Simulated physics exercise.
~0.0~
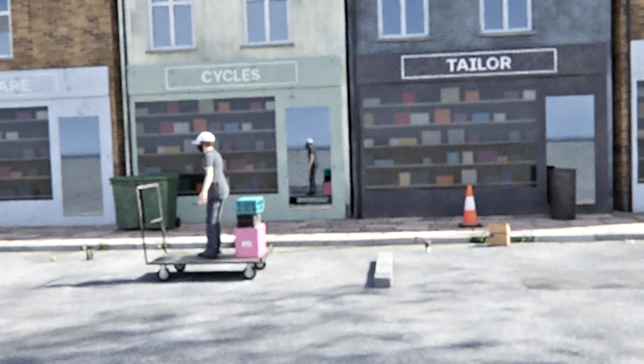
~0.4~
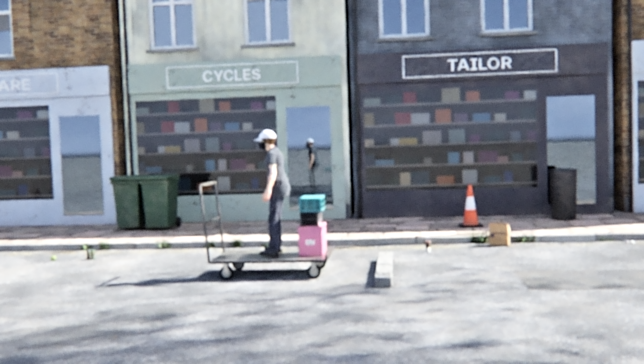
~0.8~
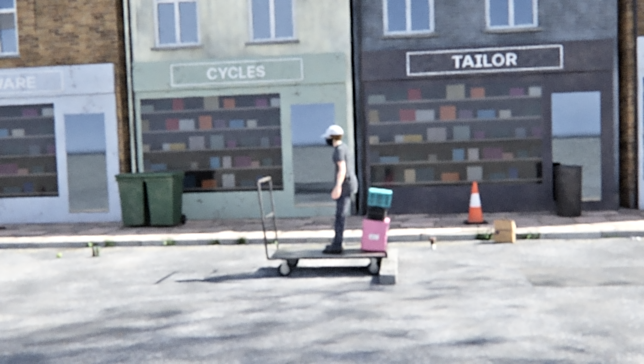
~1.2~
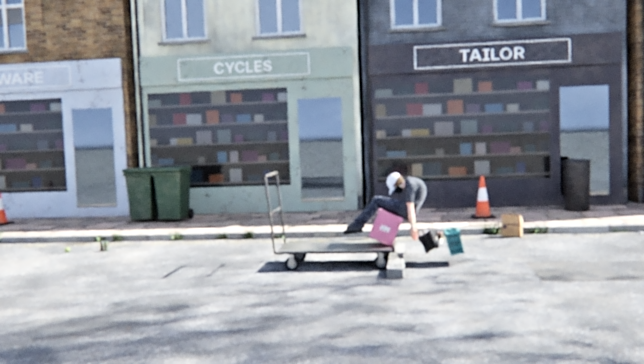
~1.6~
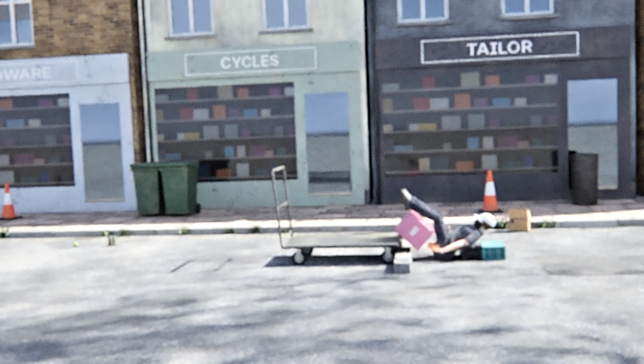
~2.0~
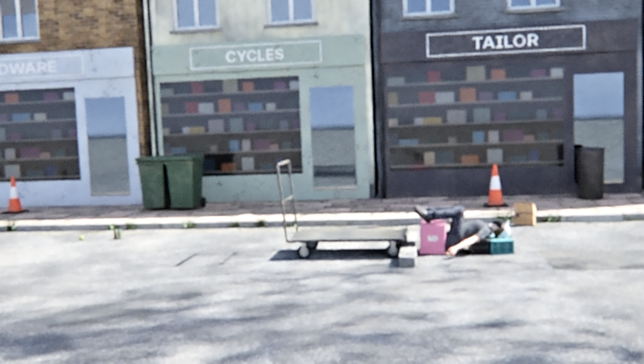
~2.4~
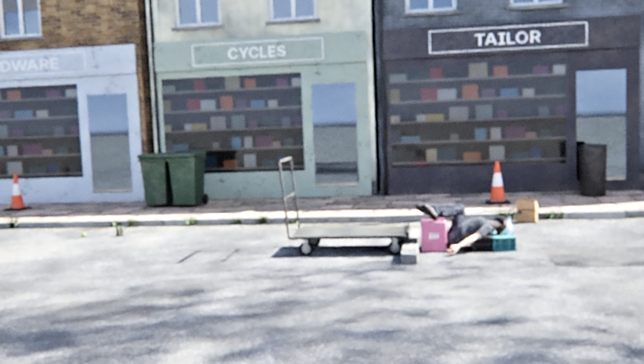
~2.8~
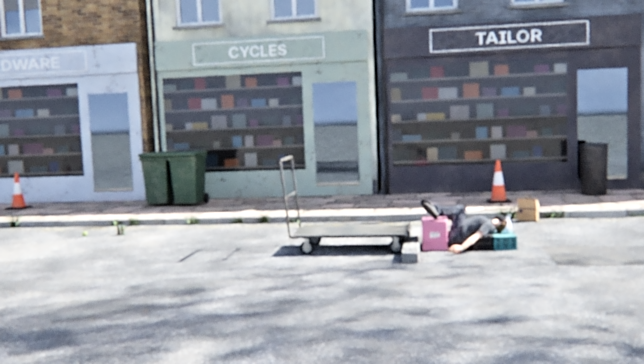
On a sunlit street lined with shops, including a cycle shop and a tailor, a person in a white cap stands on a flat cart rolling right. A teal crate and a dark case are stacked on a pink box in front of them. The wheels meet a low block on the road and the cart stops abruptly. The person pitches forward over the front as the stacked items tumble off, turning over. The person lands headfirst on the road, legs raised, then settles lying among the pink box and teal crate, while the empty cart stands upright behind the block.
